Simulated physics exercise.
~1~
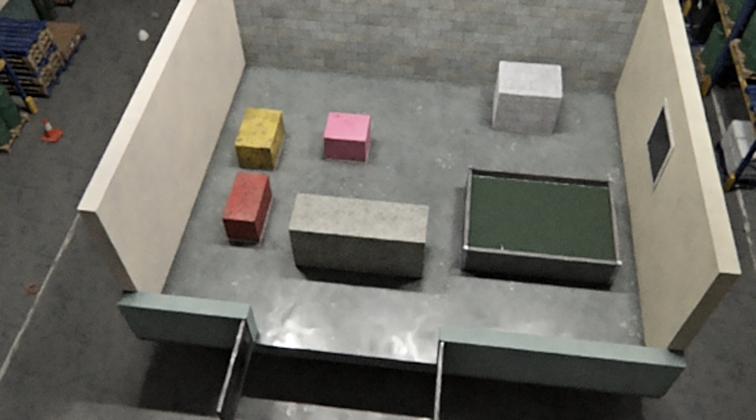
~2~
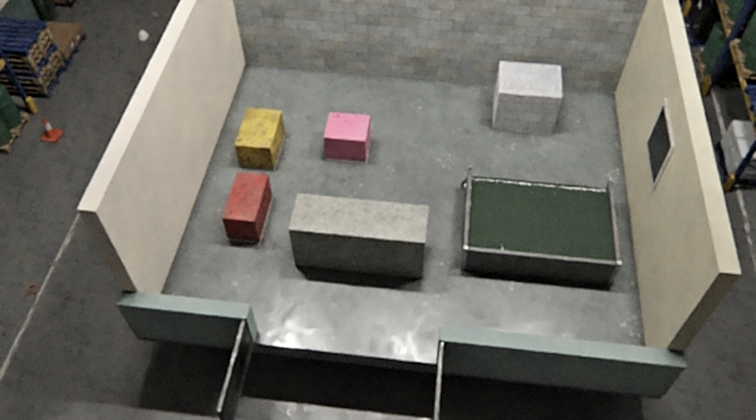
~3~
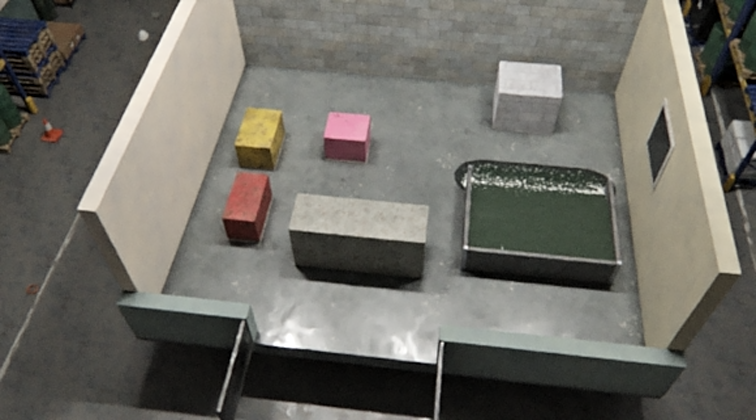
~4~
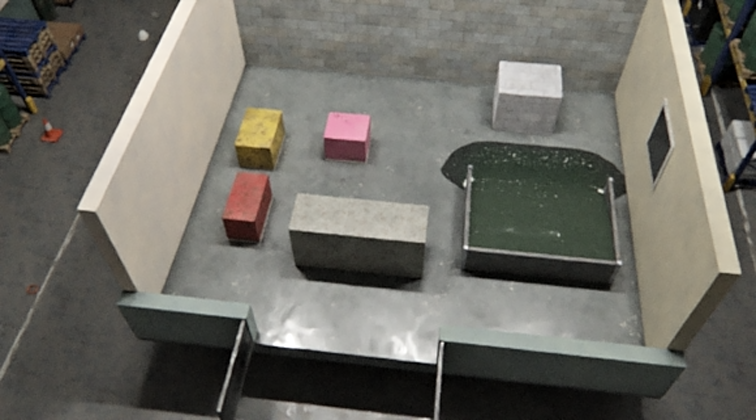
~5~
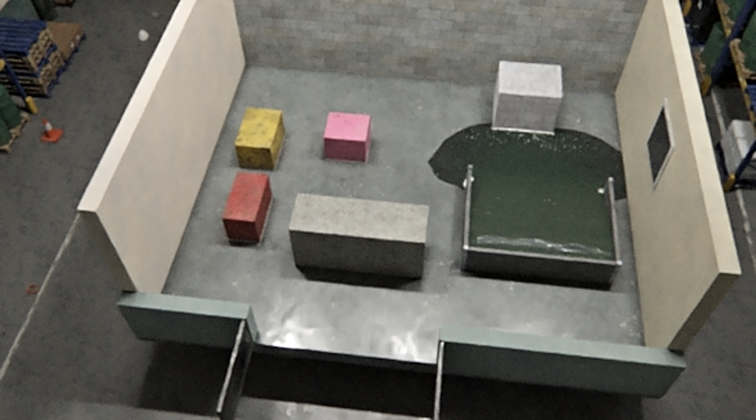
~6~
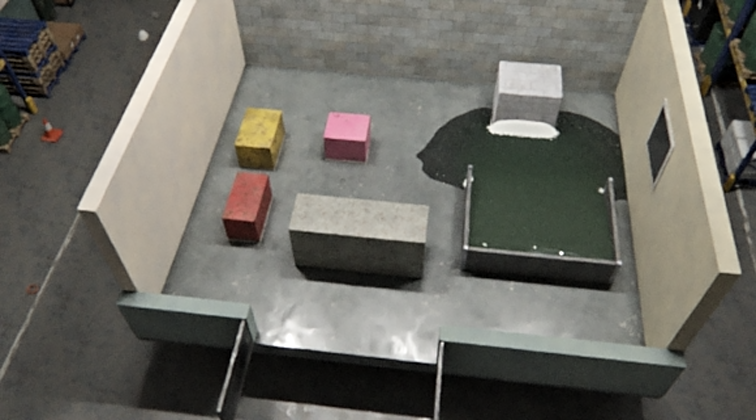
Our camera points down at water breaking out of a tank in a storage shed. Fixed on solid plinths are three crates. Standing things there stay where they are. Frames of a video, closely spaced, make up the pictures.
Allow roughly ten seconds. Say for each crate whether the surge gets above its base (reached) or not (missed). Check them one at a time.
One by one: The pink crate meets the water. The yellow crate meets the water. The red crate meets the water.
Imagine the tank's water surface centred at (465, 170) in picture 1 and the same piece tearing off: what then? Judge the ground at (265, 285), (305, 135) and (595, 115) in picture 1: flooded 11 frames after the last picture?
First unwetted; next unwetted; last drenched.
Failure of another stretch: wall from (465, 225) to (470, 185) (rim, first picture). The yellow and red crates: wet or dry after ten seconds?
Result - yellow crate gets flooded, red crate gets flooded.
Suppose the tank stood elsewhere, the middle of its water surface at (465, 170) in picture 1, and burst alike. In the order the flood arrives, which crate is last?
It is the red one.
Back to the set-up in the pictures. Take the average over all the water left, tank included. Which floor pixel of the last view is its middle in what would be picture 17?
Near pixel (530, 161).
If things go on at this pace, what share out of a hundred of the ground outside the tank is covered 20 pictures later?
Share estimate: About 45 per cent.
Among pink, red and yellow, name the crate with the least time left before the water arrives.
Answer: That's the pink-painted one.
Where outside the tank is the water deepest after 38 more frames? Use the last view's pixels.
Somewhere near (240, 106).
A moment on, water covers 25 % of the floor; the pink crate not reached, the yellow crate not reached, the red crate not reached.
Next, water covers 25 % of the floor; the pink crate not reached, the yellow crate not reached, the red crate not reached.
Then, water covers 45 % of the floor; the pink crate water round its plinth, the yellow crate water round its plinth, the red crate not reached.
Later, water covers 65 % of the floor; the pink crate water round its plinth, the yellow crate water round its plinth, the red crate water round its plinth.
In the end, water covers 95 % of the floor; the pink crate was topped, the yellow crate was topped, the red crate was topped.
